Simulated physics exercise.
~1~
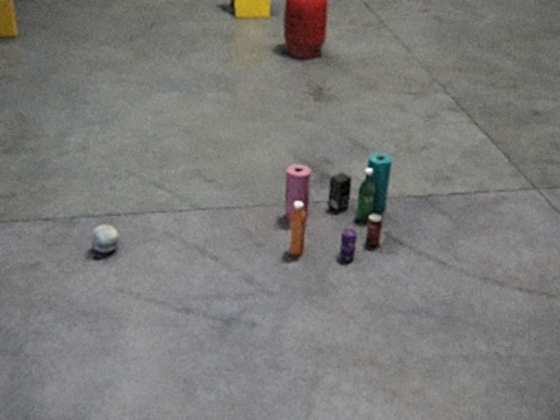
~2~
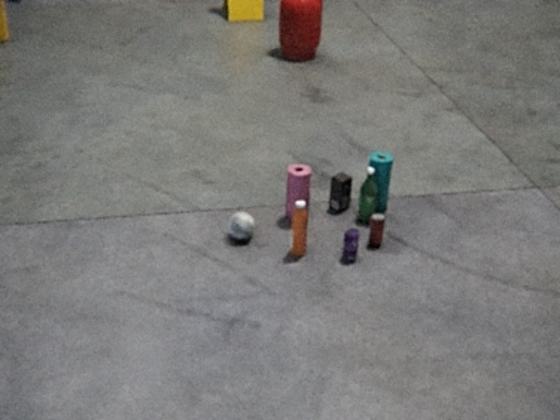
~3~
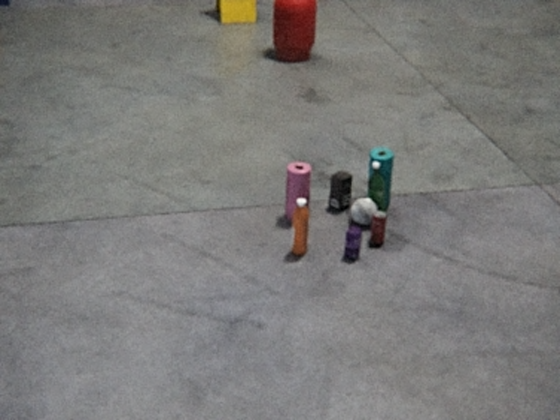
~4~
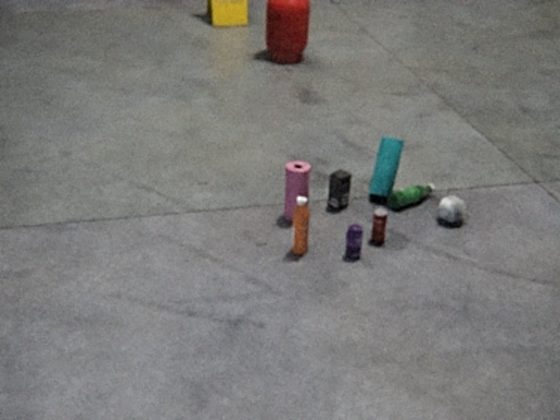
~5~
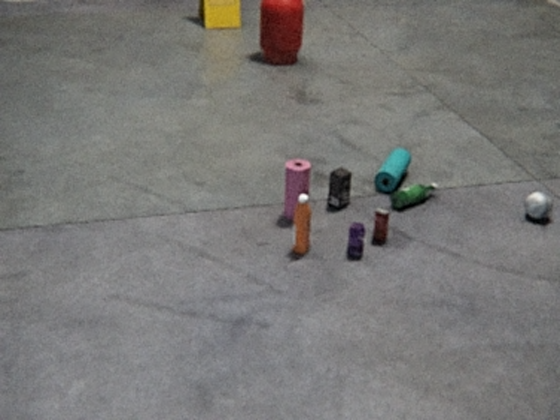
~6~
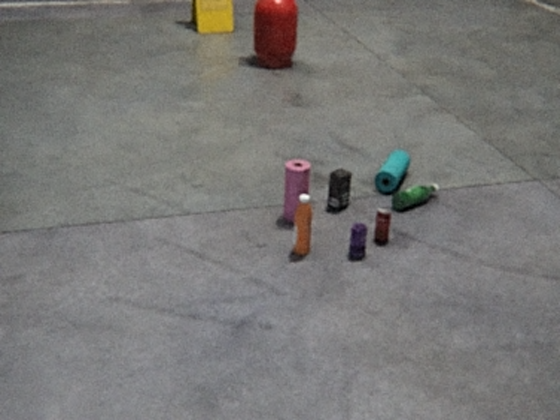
A pale, greyish-white ball rolls from the left across a grey concrete floor, seen from above at an angle, with a red container and a yellow object in the background. Ahead stand a pink roll, an orange bottle, a black carton, purple and red cans, a green bottle and a turquoise roll. The ball passes behind the orange bottle and reaches the green bottle, which tips over to the right as the turquoise roll leans and falls. The ball rolls on and leaves at the right, with the green bottle and turquoise roll lying down and the others still upright.
